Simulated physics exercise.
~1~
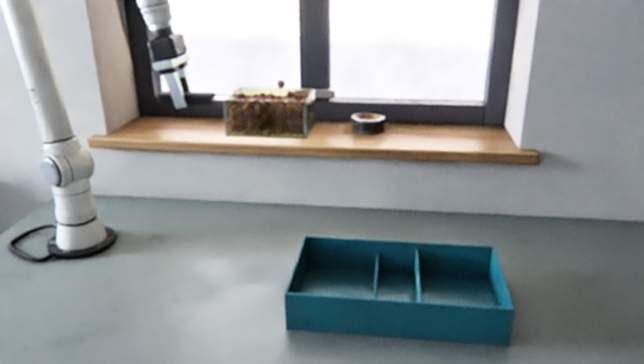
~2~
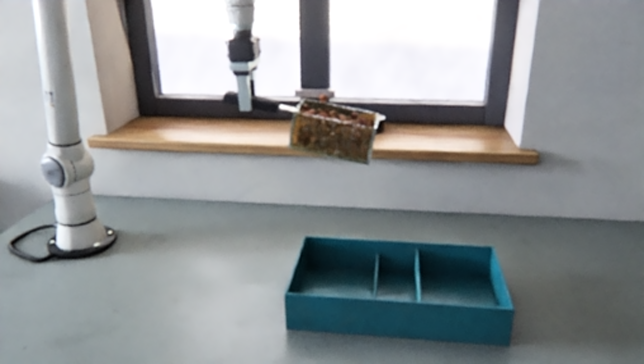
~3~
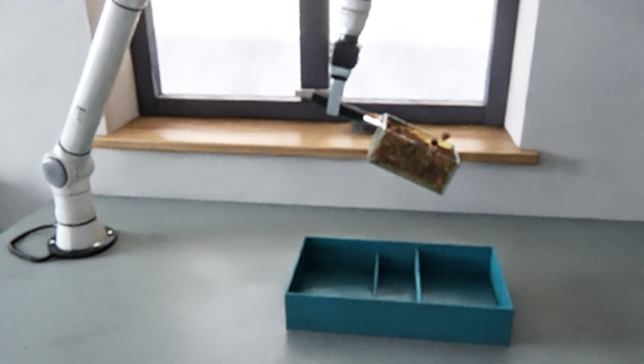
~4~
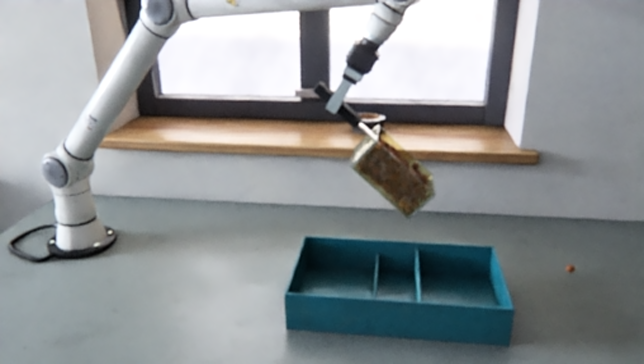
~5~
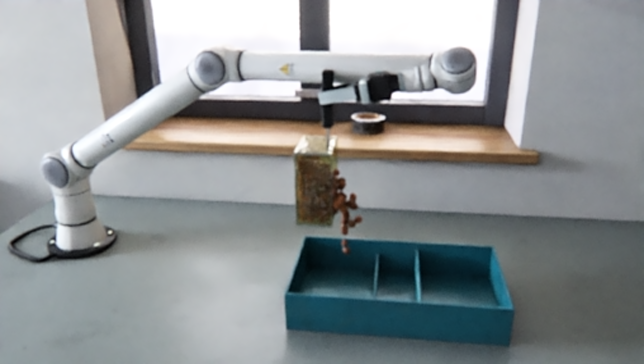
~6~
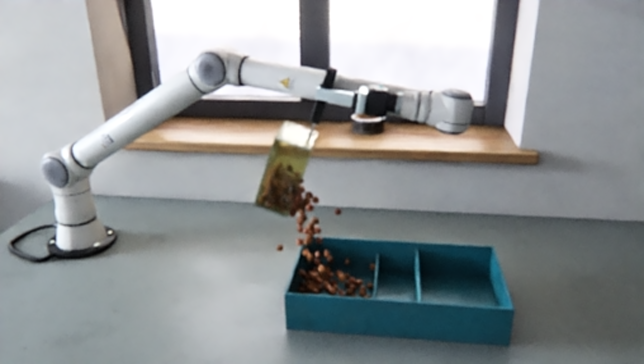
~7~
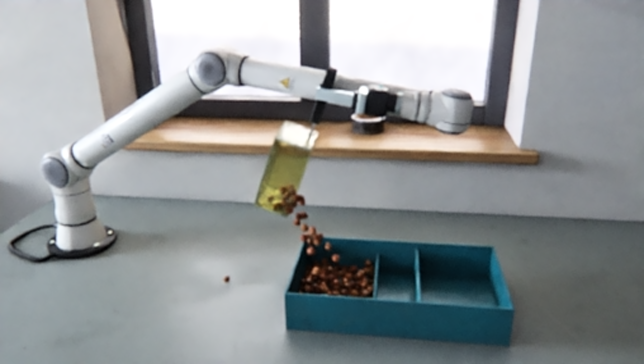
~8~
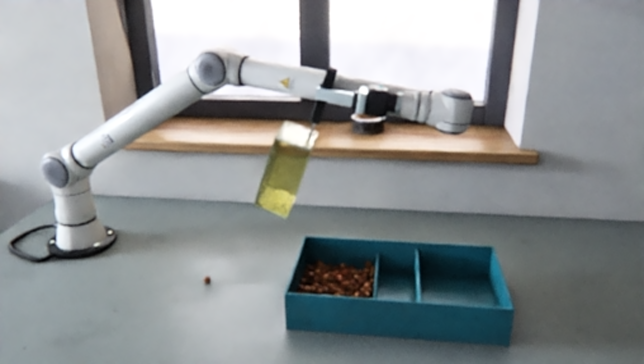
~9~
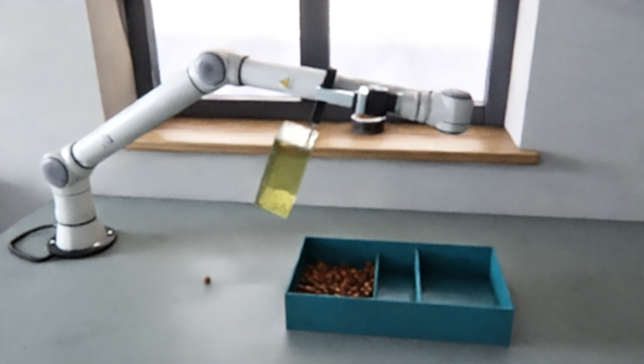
A white robot arm stands at the left of a grey tabletop, seen from the front and slightly above, with a wooden windowsill and bright window behind. Its gripper holds a clear box of brown hazelnuts, while a teal crate split into three parts sits to the right. The arm carries the box rightward, tilting it steadily, then swings it back left above the crate's near-left end. Nuts spill over the edge and pour into the left compartment until the box is empty. The arm stops with the box still tipped, the nuts heaped in that compartment and a stray one lying on the table.
